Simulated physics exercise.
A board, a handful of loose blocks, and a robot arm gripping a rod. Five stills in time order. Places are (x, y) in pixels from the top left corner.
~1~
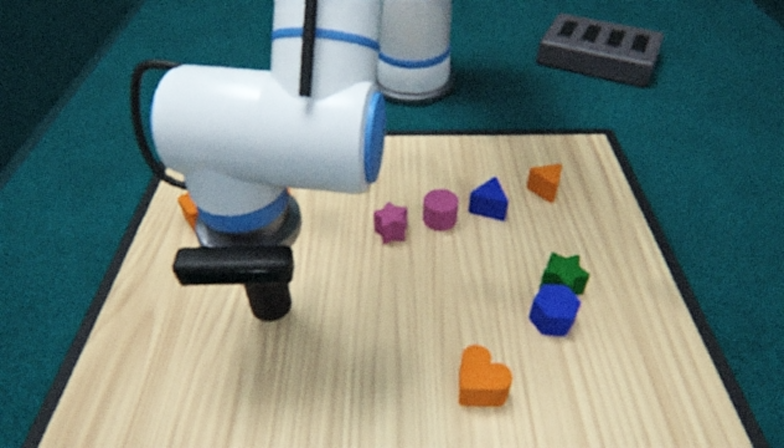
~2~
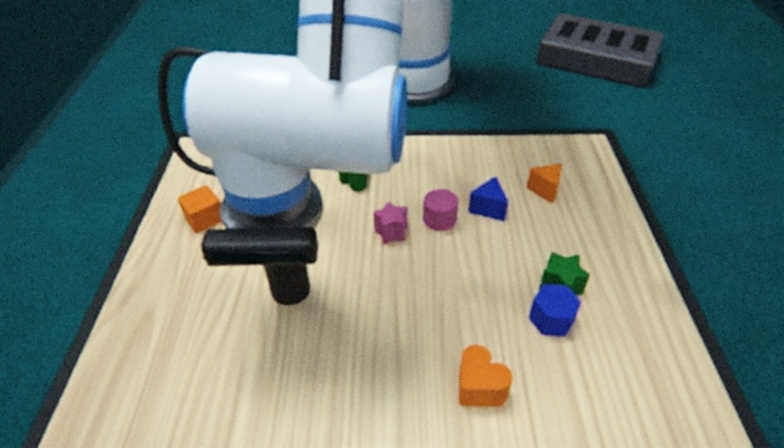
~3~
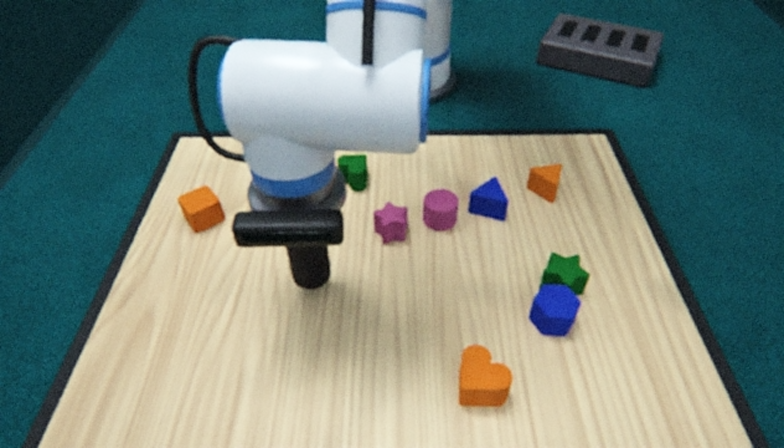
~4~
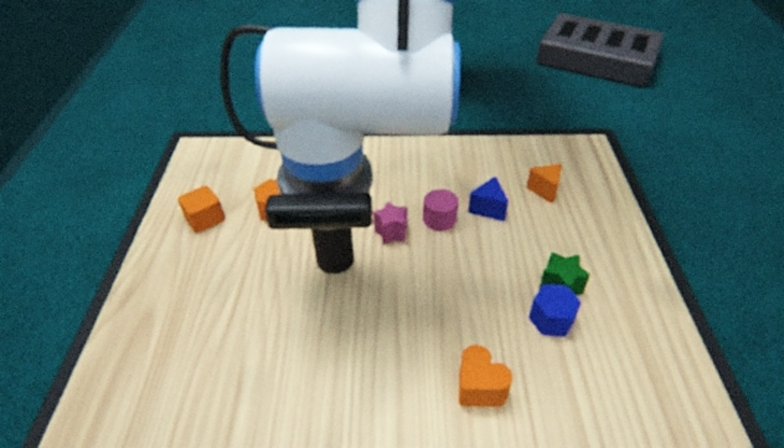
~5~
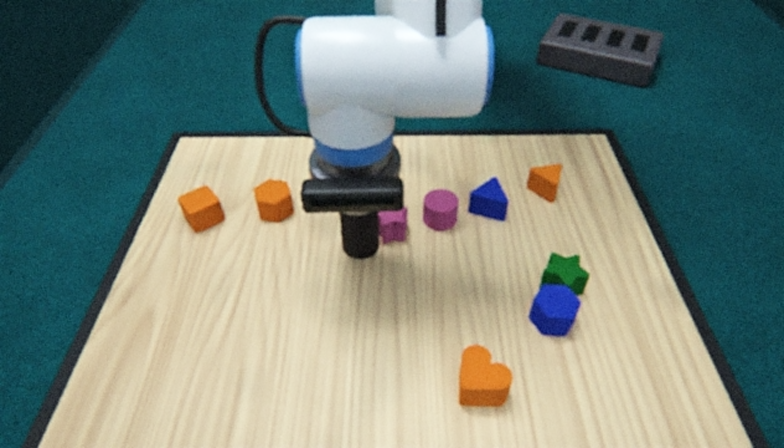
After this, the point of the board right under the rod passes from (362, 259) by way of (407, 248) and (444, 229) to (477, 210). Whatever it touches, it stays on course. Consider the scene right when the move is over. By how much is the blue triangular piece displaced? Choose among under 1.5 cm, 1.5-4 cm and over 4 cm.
The move is medium, 1.5 to 4 cm.
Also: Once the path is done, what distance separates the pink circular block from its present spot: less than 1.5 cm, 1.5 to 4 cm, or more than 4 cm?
Long: Over 4 cm.
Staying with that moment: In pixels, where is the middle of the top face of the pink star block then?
In the picture, it is at (410, 201).
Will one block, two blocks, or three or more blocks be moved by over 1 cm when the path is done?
I foresee three or more blocks being moved.
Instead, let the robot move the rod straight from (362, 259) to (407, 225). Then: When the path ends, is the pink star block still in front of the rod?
Final answer: Yes.
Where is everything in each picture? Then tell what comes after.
Tip of the rod (272, 305), middles of tops, pink star block (391, 213), pink circular block (441, 200), blue triangular piece (492, 190), orange triangular piece (550, 172), in the first frame.
Rod (291, 290), nothing pushed, in the second frame.
Rod (312, 275), nothing pushed, in the third frame.
Rod (335, 260), nothing pushed, in the fourth frame.
Rod (361, 246), pink star block (391, 213), pink circular block (441, 200), blue triangular piece (492, 190), orange triangular piece (550, 172), in the fifth frame.
What follows on the original path. One third of the way, rod (408, 235); pink star block (403, 205), turned 60° anticlockwise.
Two thirds of the way, rod (445, 216); pink star block (410, 201), turned 110° anticlockwise; pink circular block (454, 187).
At the end, rod (479, 197); pink star block (410, 201), turned 110° anticlockwise; pink circular block (465, 170); blue triangular piece (507, 184), turned 45° clockwise; orange triangular piece unmoved.
